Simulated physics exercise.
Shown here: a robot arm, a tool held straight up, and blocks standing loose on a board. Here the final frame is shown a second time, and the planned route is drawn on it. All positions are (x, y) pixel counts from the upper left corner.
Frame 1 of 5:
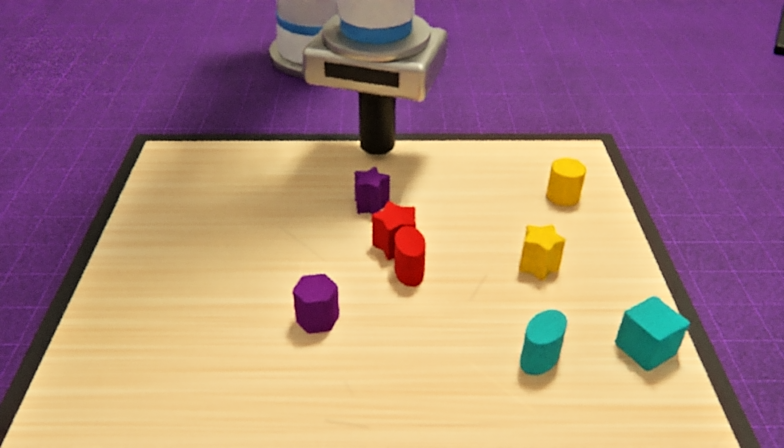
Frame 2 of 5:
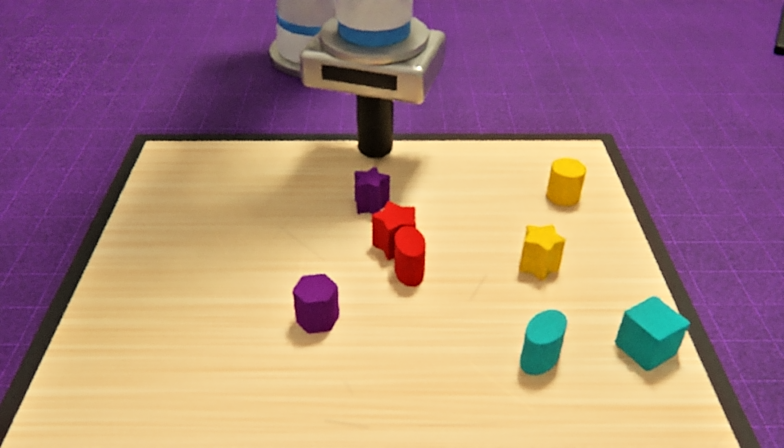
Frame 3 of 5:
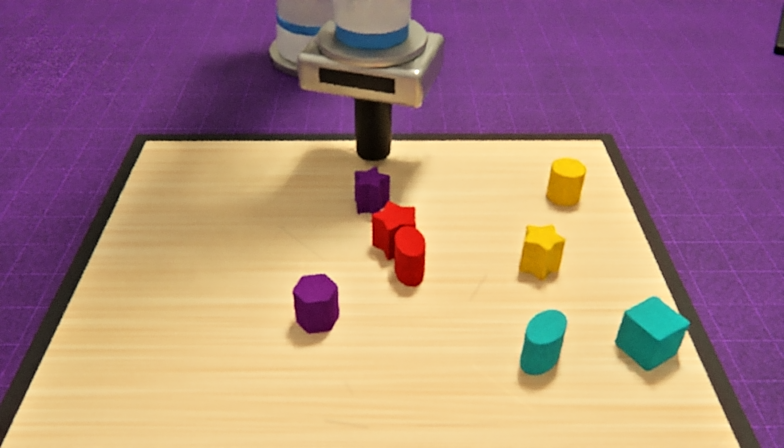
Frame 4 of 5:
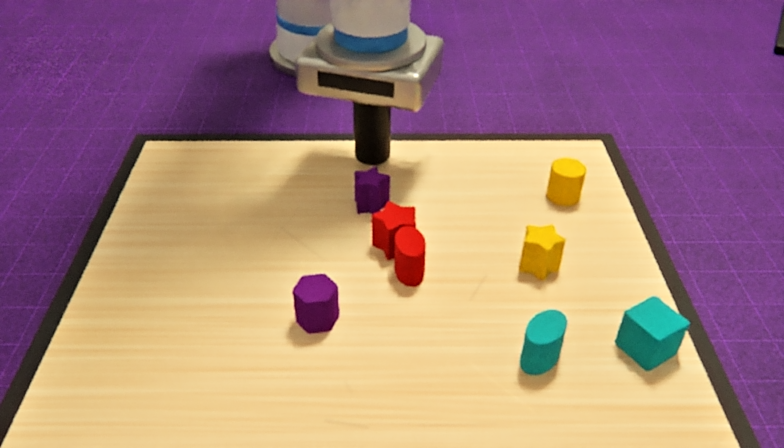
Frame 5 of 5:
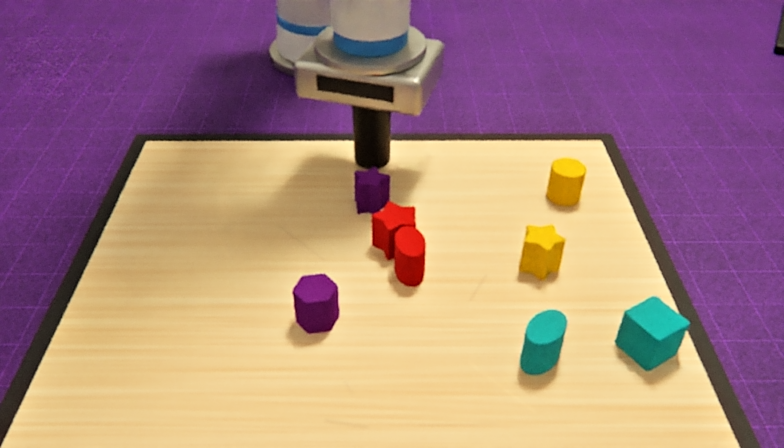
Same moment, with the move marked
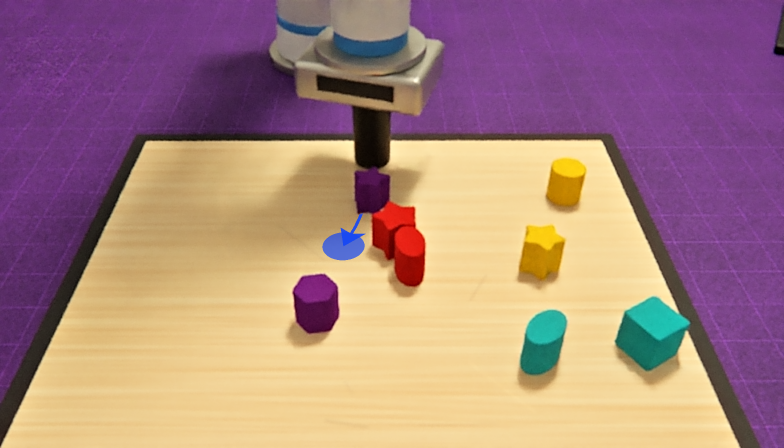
Robot arm inching its black upright tool down the board toward the purple star, while the coloured blocks all stay still.
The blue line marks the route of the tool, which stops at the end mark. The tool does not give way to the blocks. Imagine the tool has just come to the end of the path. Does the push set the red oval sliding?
I believe so.
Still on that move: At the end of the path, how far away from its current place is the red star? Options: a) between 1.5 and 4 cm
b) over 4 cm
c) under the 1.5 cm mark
Choice a: Between 1.5 and 4 cm.
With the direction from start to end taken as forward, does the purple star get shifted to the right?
No, that is not how it ends up.
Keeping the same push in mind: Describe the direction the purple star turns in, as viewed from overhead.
My answer: Anticlockwise.
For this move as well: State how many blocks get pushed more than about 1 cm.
Moved: 3 or more.
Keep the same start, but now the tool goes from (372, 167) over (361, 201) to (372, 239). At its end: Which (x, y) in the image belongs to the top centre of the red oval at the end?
Expect it around (434, 270).
The drawn path runs from (372, 167) over (364, 205) to (344, 246).
On the path given first. One third of the way, tool (367, 185); purple star (370, 183), turned 15° clockwise.
Two thirds of the way, tool (359, 212); purple star (371, 211); red star (403, 222); red oval (415, 247), turned 15° clockwise.
At the end, tool (343, 239); purple hexagon not moved; purple star (371, 235), turned 55° anticlockwise; red star (410, 229), turned 45° anticlockwise; red oval (428, 255), turned 45° clockwise.
